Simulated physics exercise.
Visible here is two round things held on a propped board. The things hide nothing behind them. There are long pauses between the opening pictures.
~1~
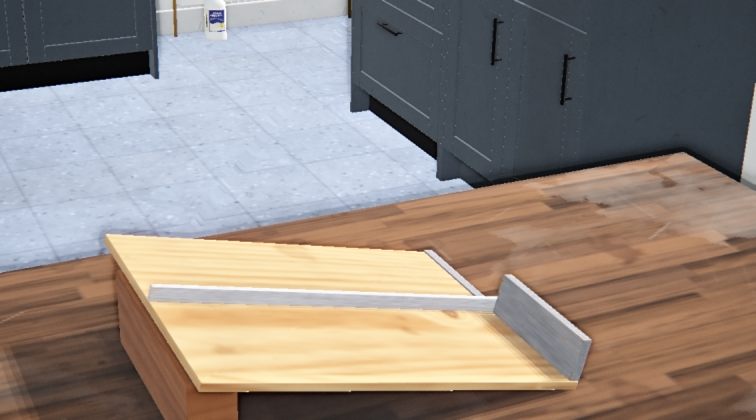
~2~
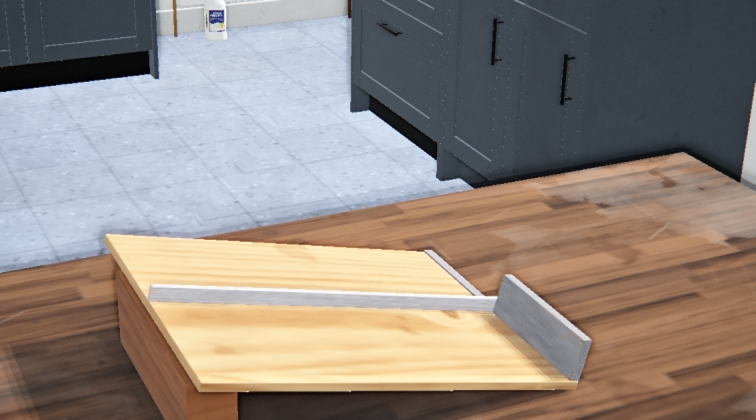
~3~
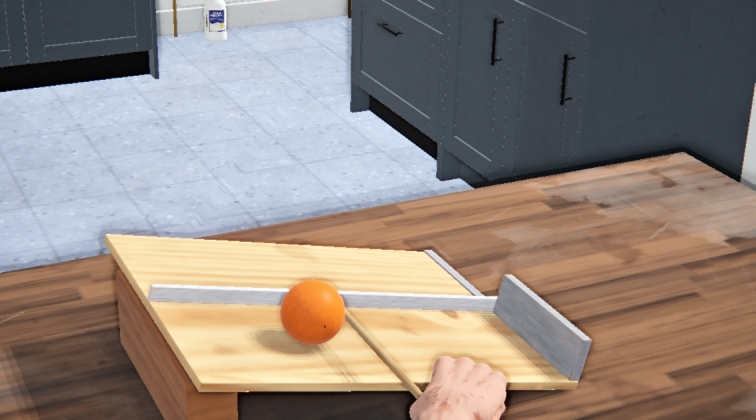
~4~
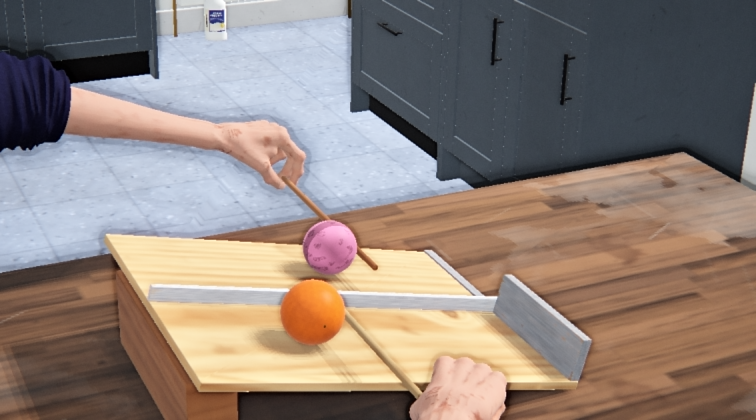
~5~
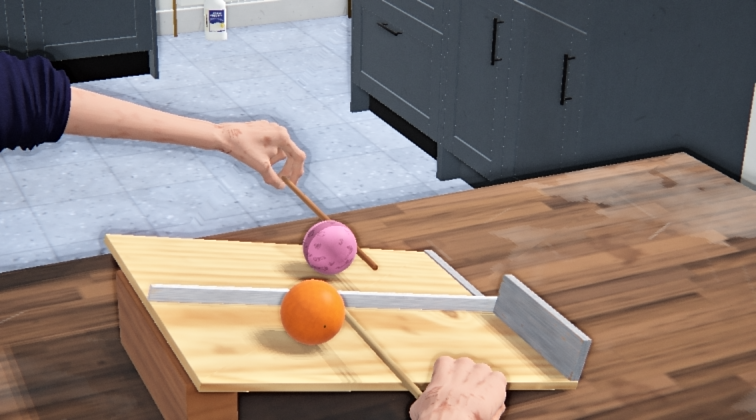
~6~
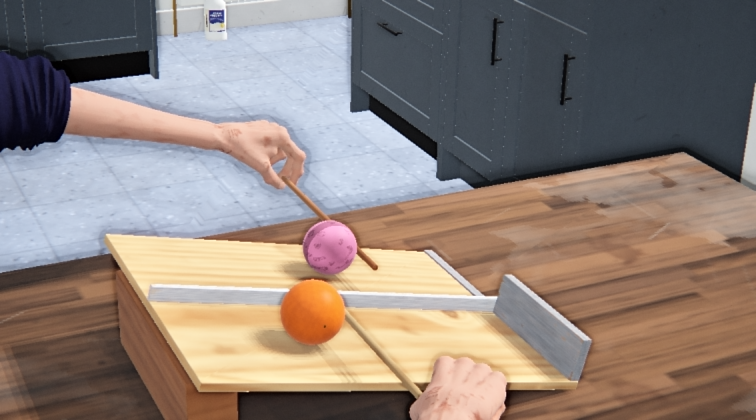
In the video, a propped wooden board with a gray divider sits empty on a table, then a hand holds an orange on it with a stick, and another hand holds a pink ball behind it with a second stick.
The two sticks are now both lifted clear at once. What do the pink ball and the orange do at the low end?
Pink ball: Goes off; orange: Stays on.
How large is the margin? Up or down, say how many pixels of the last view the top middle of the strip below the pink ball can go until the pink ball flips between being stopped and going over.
It needs a shift of 12 pixels in the upward direction.
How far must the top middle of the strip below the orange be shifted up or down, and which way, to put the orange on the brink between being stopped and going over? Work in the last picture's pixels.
Roughly 24 pixels downward.
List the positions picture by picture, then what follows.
Board (341, 290), in the first frame.
Board (341, 290), in the second frame.
Board (341, 290), in the third frame.
Held back by the sticks; orange (313, 312); board (341, 290), in the fourth frame.
Held back by the sticks; pink ball (329, 248); board (341, 290), in the fifth frame.
Held back by the sticks; pink ball (329, 248); orange (313, 312); board (341, 290), in the sixth frame.
Then, 0.64 s past the last view, pink ball off the board near (495, 260); orange rolling on the board near (510, 319).
Finally, the pink ball goes over the end; the orange is held by the strip, near (513, 319).
